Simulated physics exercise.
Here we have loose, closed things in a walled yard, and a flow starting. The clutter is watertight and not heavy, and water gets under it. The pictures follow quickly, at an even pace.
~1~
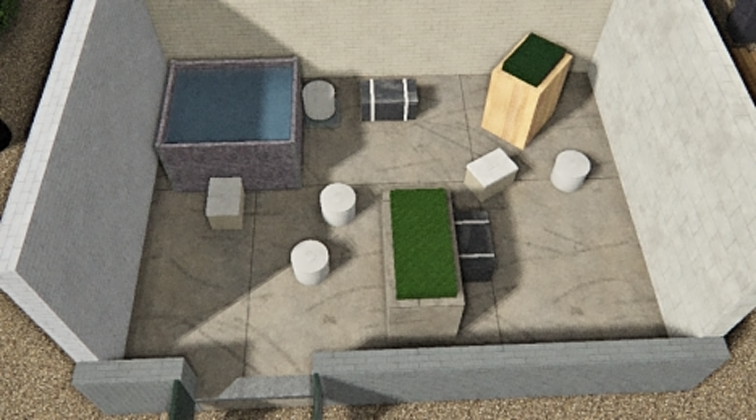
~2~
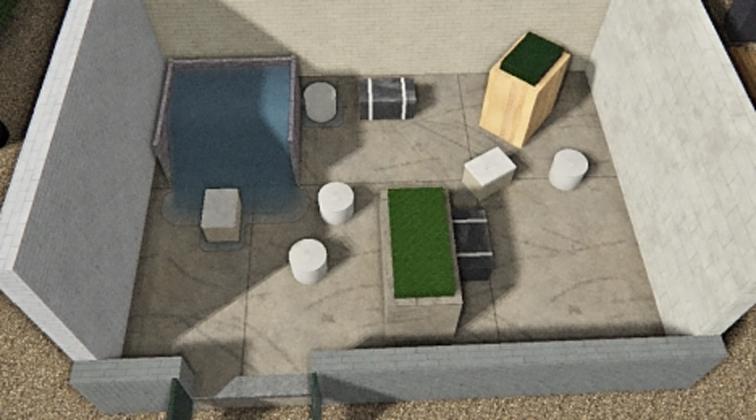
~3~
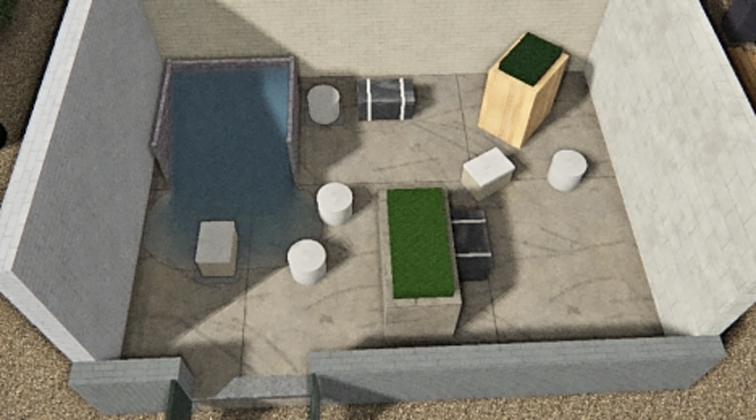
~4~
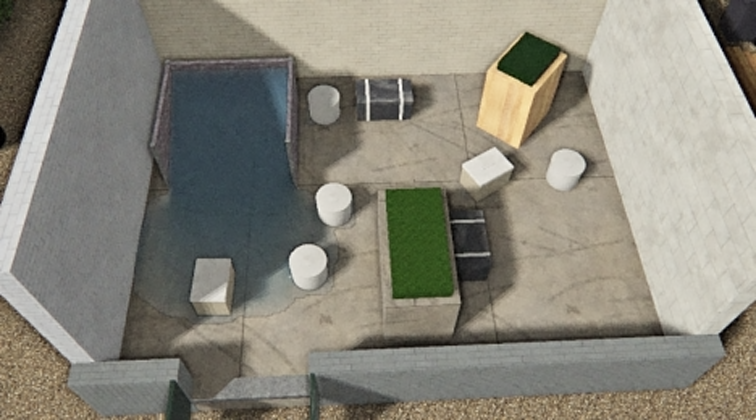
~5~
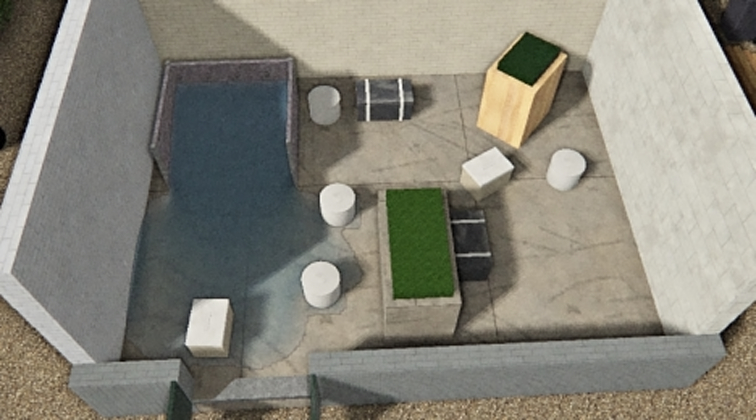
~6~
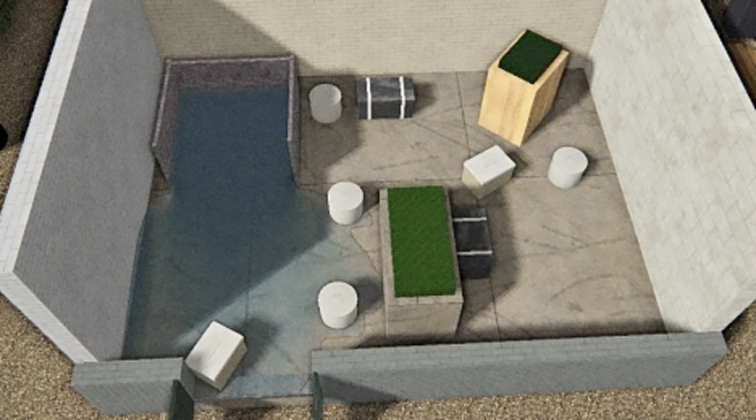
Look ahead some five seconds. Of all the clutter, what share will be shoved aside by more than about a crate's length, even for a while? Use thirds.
It is from one to two thirds.
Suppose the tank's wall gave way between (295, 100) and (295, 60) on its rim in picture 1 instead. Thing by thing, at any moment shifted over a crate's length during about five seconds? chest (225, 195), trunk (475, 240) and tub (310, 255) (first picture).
In that order: Less than that, never so far, less than that.
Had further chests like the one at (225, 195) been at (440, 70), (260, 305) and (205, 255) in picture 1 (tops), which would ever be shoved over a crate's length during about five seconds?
As listed: Under that, pushed that far, that far or more.
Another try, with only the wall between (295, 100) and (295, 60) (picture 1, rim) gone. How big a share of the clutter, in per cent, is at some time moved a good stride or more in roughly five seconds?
I make it 50 per cent.
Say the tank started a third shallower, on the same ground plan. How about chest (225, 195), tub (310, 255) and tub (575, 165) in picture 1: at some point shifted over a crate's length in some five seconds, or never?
One after the other: Pushed that far, shifted that much, short of that.
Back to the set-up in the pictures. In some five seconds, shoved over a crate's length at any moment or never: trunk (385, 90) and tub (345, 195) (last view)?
In turn: Short of that, swept aside.
A moment on, 2 of 8 are well off their spots; 1 afloat.
Next, 2 of 8 are well off their spots; 1 afloat.
Later, 2 of 8 are well off their spots; 1 afloat.
In the end, 3 of 8 are well off their spots, and 3 have been at some point; 2 afloat.
